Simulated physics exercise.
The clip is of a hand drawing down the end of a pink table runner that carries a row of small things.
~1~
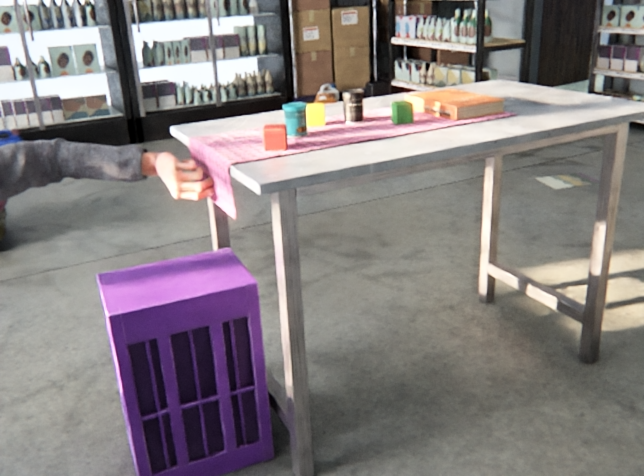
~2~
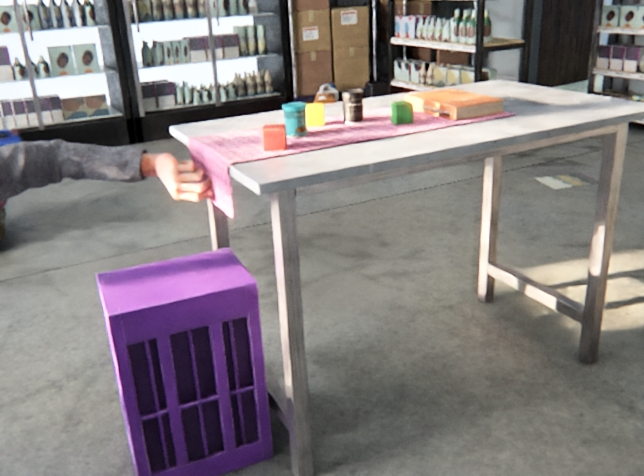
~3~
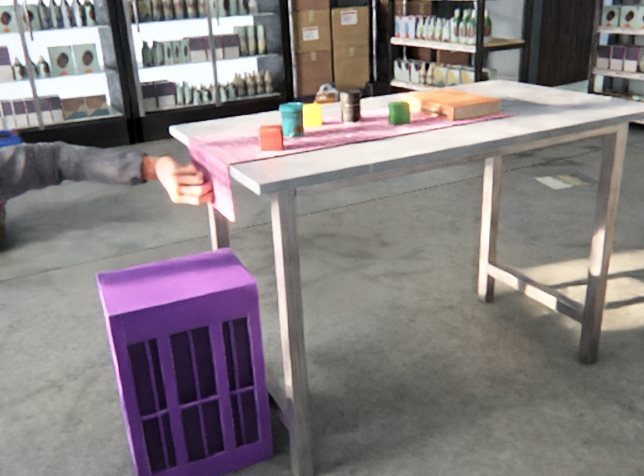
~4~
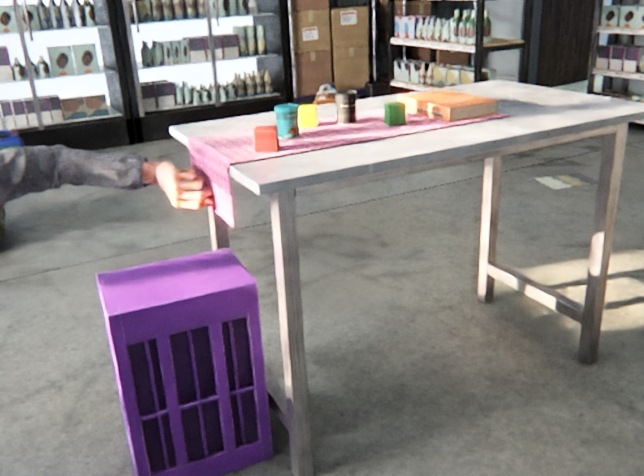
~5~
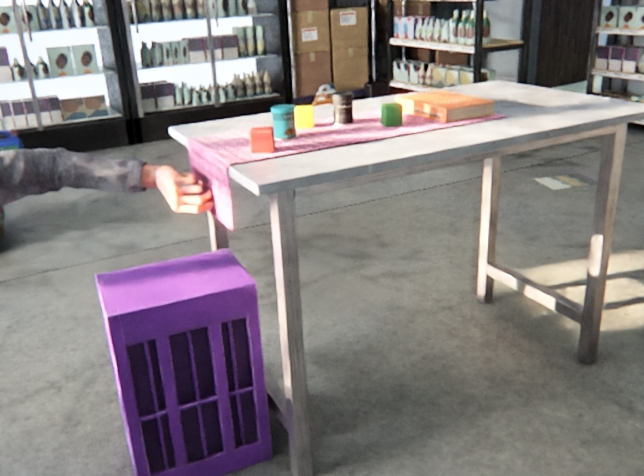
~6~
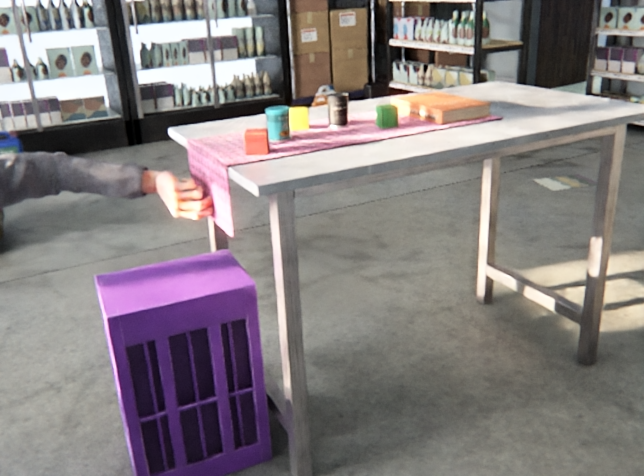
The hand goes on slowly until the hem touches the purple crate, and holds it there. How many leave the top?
It carries off one.
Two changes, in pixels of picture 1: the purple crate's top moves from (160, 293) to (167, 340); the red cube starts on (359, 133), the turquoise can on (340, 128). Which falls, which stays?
The red cube keeps its place on top, the turquoise can stays on.
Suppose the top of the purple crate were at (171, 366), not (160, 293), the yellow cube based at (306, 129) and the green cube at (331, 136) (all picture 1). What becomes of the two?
The yellow cube falls, the green cube comes down.
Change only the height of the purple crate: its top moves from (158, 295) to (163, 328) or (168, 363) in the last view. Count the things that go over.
The count: 2 and 3.
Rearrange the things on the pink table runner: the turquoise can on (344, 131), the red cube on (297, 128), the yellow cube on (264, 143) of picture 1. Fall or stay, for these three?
The turquoise can survives, the red cube holds on, the yellow cube comes down.
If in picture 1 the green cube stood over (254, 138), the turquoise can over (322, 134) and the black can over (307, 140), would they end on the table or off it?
The green cube comes down, the turquoise can keeps its place on top, the black can holds on.
Soon after, hem near (215, 247); all still up.
After that, hem on the crate; red cube gone.
In the end, hem on the crate; red cube gone. The answer is one.
